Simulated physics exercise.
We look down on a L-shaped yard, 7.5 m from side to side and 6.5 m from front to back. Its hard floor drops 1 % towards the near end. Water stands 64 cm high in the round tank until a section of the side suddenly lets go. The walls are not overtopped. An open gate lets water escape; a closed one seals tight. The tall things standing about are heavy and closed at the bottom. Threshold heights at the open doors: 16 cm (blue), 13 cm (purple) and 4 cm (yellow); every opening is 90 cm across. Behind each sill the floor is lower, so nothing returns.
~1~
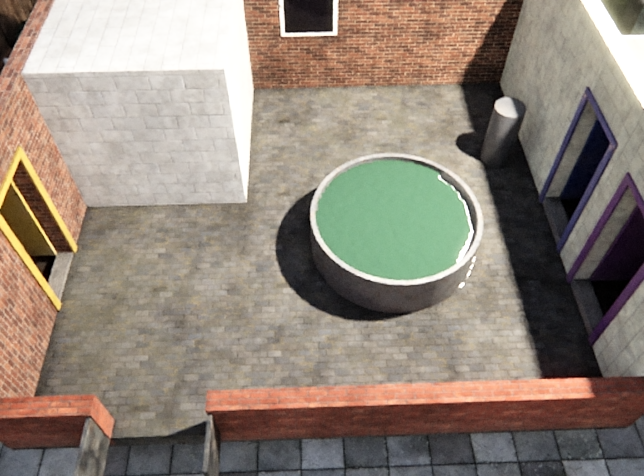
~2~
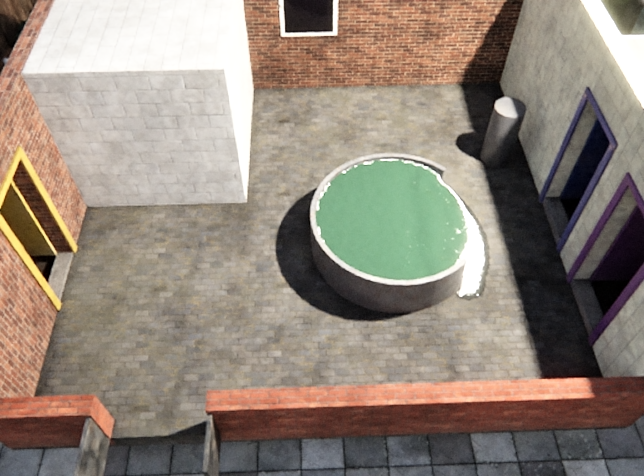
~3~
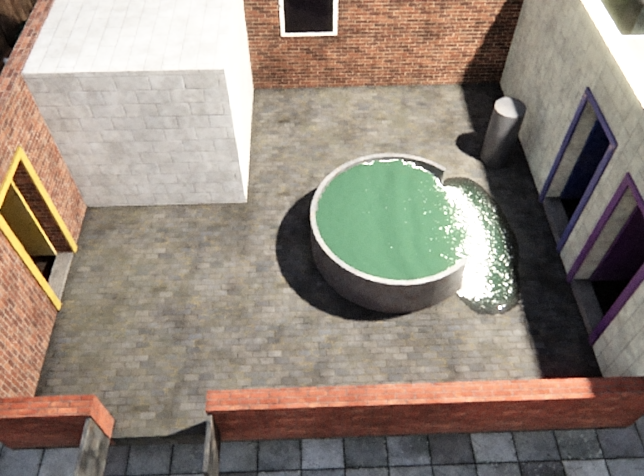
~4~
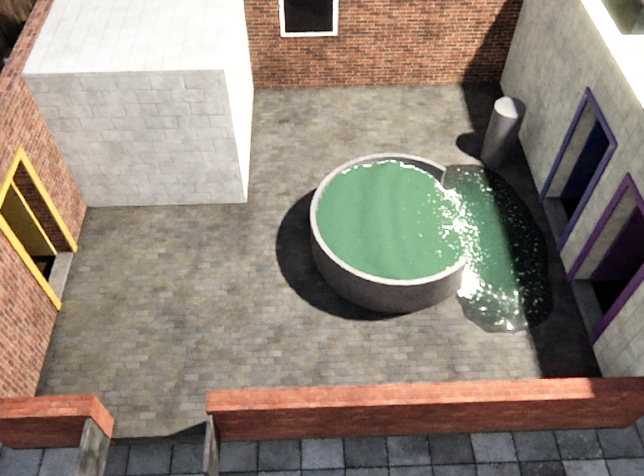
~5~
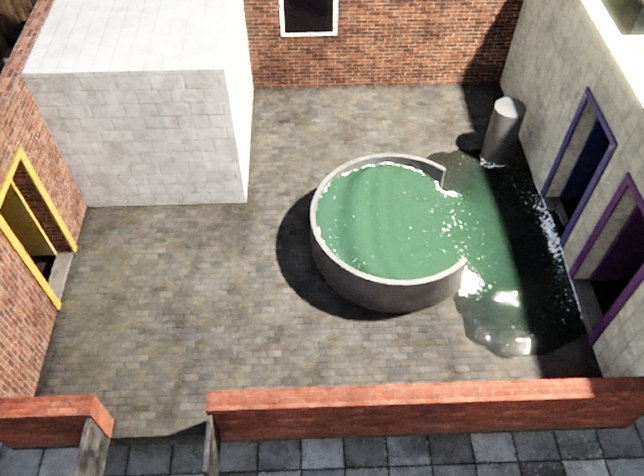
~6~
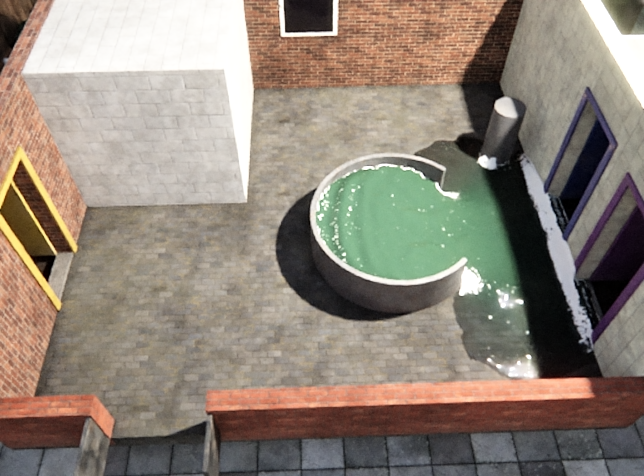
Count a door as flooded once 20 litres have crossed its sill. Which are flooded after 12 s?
The water let in: At the blue door it exceeds the limit; at the purple door it passes the limit; at the yellow door it exceeds the limit.
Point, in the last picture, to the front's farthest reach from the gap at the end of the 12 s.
Near (28, 421).
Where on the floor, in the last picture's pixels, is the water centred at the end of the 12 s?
Around (322, 255).
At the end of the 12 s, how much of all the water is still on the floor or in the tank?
About 76 per cent.
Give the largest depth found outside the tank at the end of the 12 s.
Roughly 12 cm.
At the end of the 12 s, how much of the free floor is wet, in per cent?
About 100 per cent.
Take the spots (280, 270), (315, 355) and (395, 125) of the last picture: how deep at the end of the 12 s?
In that order: 5, 8 and 4 cm.
A moment later water covers 20 % of the floor and is deepest (44 cm) near (553, 244); blue door 43 cm at the sill, 78 L in, purple door 27 cm at the sill, 32 L in, yellow door not reached.
Soon after water covers 30 % of the floor and is deepest (41 cm) near (603, 388); blue door 37 cm at the sill, 208 L in, purple door 25 cm at the sill, 86 L in, yellow door not reached.
Next water covers 60 % of the floor and is deepest (28 cm) near (607, 401); blue door 22 cm at the sill, 292 L in, purple door 17 cm at the sill, 126 L in, yellow door not reached.
Later on water covers 95 % of the floor and is deepest (14 cm) near (607, 401); blue door 8 cm at the sill, 303 L in, purple door 11 cm at the sill, 137 L in, yellow door 8 cm at the sill, 12 L in.
At the end water covers 100 % of the floor and is deepest (12 cm) near (242, 414); blue door 4 cm at the sill, 303 L in, purple door 6 cm at the sill, 137 L in, yellow door 7 cm at the sill, 53 L in.
